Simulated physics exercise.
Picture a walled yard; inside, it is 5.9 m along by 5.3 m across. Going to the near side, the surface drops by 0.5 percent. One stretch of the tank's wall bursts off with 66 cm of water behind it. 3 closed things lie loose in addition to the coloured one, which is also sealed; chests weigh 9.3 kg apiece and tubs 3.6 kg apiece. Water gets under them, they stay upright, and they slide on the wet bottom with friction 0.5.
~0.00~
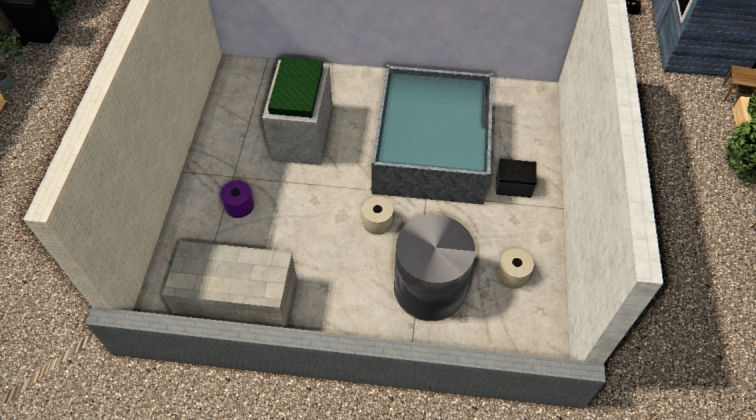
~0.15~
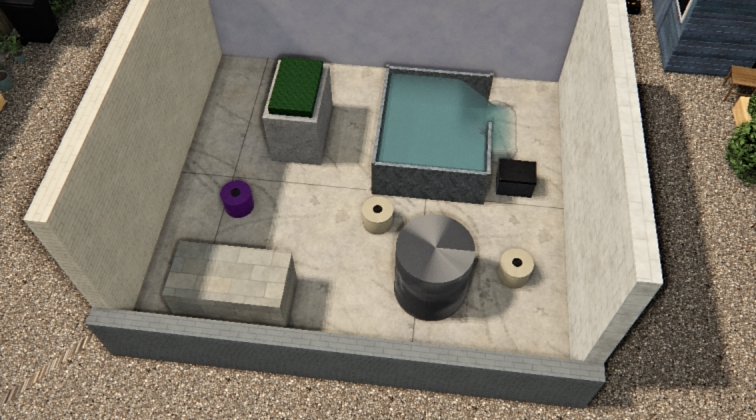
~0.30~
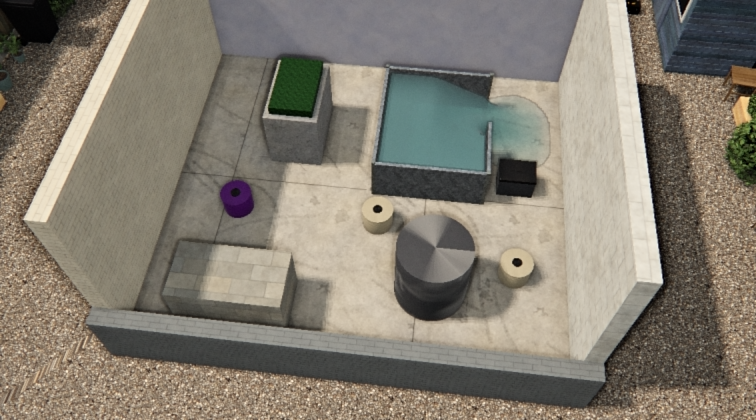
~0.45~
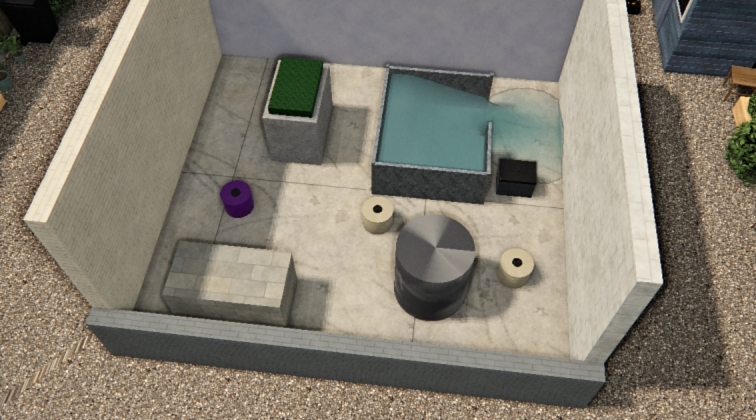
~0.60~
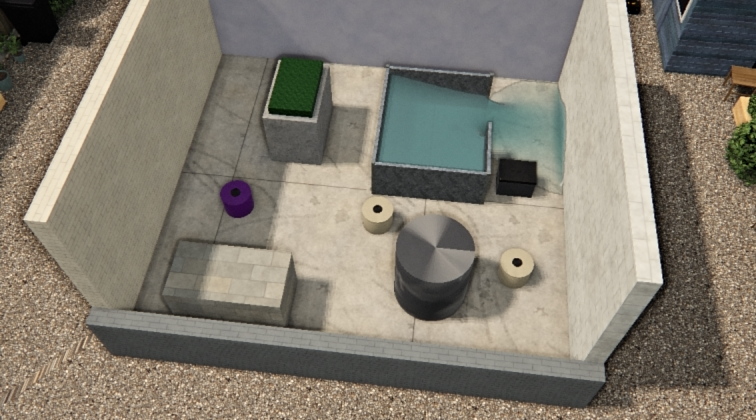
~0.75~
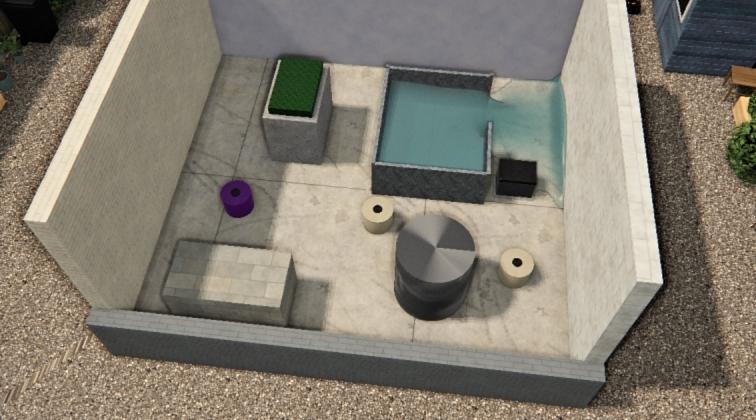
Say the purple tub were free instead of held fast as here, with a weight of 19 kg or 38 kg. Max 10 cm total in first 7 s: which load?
It's going to be fine with the lighter option.
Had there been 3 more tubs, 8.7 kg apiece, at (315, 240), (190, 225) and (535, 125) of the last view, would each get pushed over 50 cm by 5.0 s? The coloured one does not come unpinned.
Results, in sequence: Not exceeded / not exceeded / exceeded.
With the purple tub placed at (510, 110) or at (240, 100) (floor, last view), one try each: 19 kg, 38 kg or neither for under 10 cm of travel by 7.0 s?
Try 1: Both insufficient. Try 2: Greater mass required.
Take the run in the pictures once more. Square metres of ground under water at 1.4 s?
Some 7.0 m2 of it.
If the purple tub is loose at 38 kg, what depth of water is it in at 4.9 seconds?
About 2 cm.
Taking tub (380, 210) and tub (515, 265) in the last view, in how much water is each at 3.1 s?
0 and 7 cm.
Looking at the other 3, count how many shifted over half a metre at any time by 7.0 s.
My count gives 2.
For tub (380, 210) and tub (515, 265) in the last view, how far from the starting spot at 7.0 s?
In order, they end up 20 cm and 400 cm from where they began.
After 1.4 s the purple tub would be 0 cm from its start with 19 kg and 0 cm from its start with 38 kg; 0 cm of water round it then.
After 3.1 s the purple tub would be 0 cm from its start with 19 kg and 0 cm from its start with 38 kg; 0 cm of water round it then.
After 4.9 s the purple tub would be 0 cm from its start with 19 kg and 0 cm from its start with 38 kg; 2 cm of water round it then.
After 7.0 s the purple tub would be 0 cm from its start with 19 kg and 0 cm from its start with 38 kg; 6 cm of water round it then.
